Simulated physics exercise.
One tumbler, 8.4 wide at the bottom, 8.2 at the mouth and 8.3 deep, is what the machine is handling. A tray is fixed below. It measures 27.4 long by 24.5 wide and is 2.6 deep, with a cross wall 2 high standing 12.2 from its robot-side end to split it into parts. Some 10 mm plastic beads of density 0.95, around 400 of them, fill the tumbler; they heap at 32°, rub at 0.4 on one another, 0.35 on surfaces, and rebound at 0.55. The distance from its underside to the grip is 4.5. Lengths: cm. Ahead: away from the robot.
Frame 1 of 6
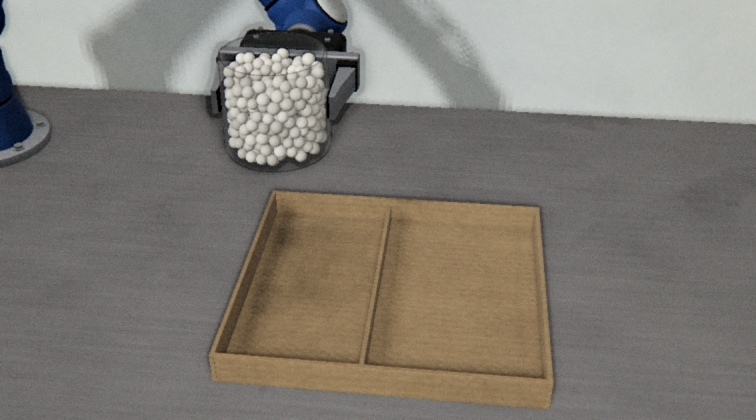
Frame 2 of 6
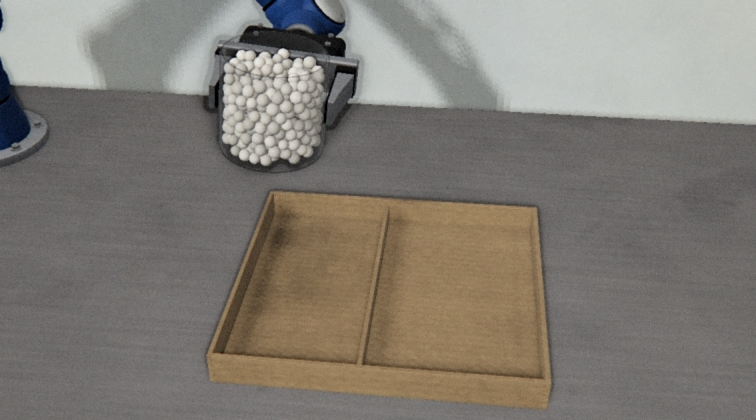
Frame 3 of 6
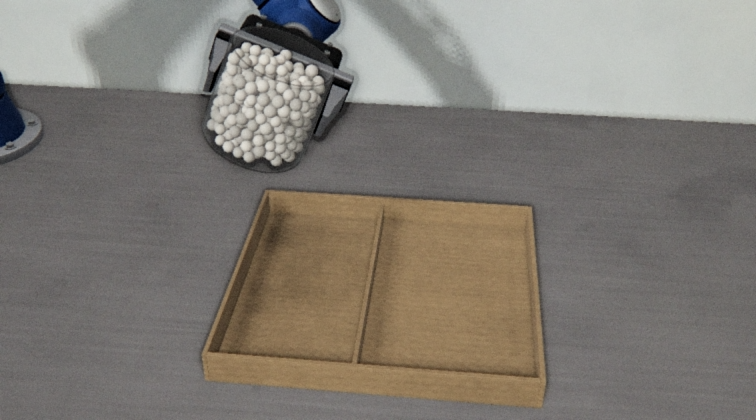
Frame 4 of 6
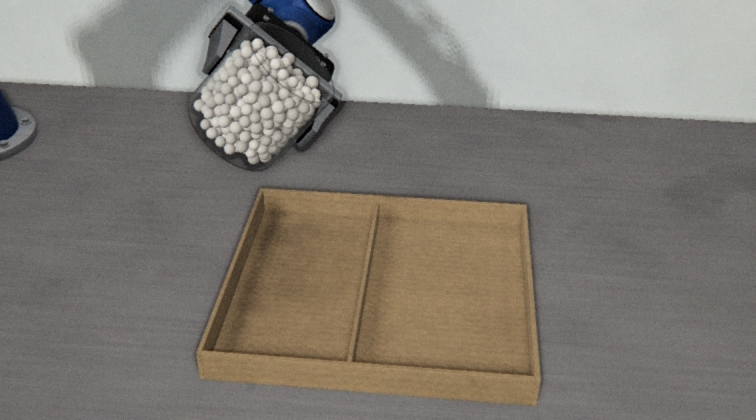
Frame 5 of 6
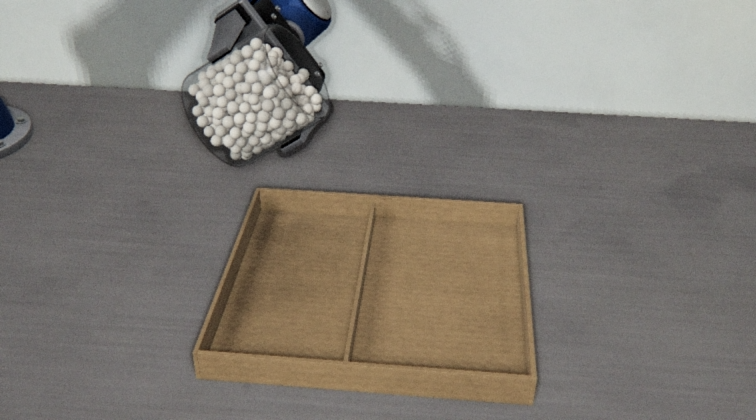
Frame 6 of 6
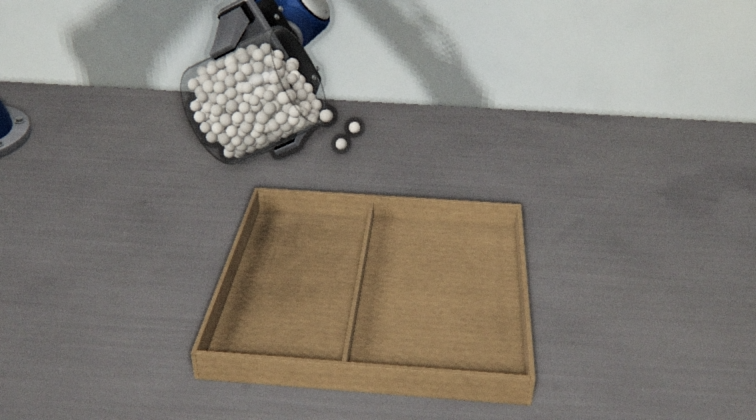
A clear tumbler packed with small white balls was tilted steadily further over by a robot arm behind an empty, divided wooden tray, and then a couple of balls came out past its rim.
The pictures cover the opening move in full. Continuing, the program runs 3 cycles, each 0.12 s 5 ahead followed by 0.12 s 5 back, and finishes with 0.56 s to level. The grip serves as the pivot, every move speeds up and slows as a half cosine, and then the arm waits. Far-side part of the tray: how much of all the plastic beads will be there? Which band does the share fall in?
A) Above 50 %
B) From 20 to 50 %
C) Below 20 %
Answer: B.
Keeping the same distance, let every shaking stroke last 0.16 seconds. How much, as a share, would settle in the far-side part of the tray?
About 25 per cent in that case.
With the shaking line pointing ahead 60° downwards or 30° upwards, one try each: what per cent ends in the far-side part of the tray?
You'd get about 15 per cent with the first setting and about 55 per cent with the second.
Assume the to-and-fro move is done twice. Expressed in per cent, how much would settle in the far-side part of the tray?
Roughly 35 in a hundred.
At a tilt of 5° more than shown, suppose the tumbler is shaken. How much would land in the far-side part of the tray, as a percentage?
In that case some 45 per cent.
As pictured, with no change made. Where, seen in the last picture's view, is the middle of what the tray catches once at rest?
I'd put it at roughly (438, 292).
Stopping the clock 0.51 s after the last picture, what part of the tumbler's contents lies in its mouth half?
35 per cent.
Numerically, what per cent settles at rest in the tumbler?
About 45 percent.
Then, 0.51 s after the last picture, tilted 61° forward, highest piece 21 above the table; 232 in the tumbler, 87 in the far-side part, 18 in the robot-side part, 1 on the table or floor, 64 in flight or on a rim.
Then, 1.02 s after the last picture, tilted 26° forward, highest piece 22 above the table; 189 in the tumbler, 153 in the far-side part, 48 in the robot-side part, 10 on the table or floor, 2 in flight or on a rim.
Then, 1.48 s after the last picture, level, highest piece 22 above the table; 189 in the tumbler, 154 in the far-side part, 49 in the robot-side part, 10 on the table or floor.
Then, 2.53 s after the last picture, level, highest piece 22 above the table; 189 in the tumbler, 154 in the far-side part, 49 in the robot-side part, 10 on the table or floor.
Final count, 189 in the tumbler, 154 in the far-side part, 49 in the robot-side part, 10 on the table or floor. That is 38 % in the far-side part of the tray.
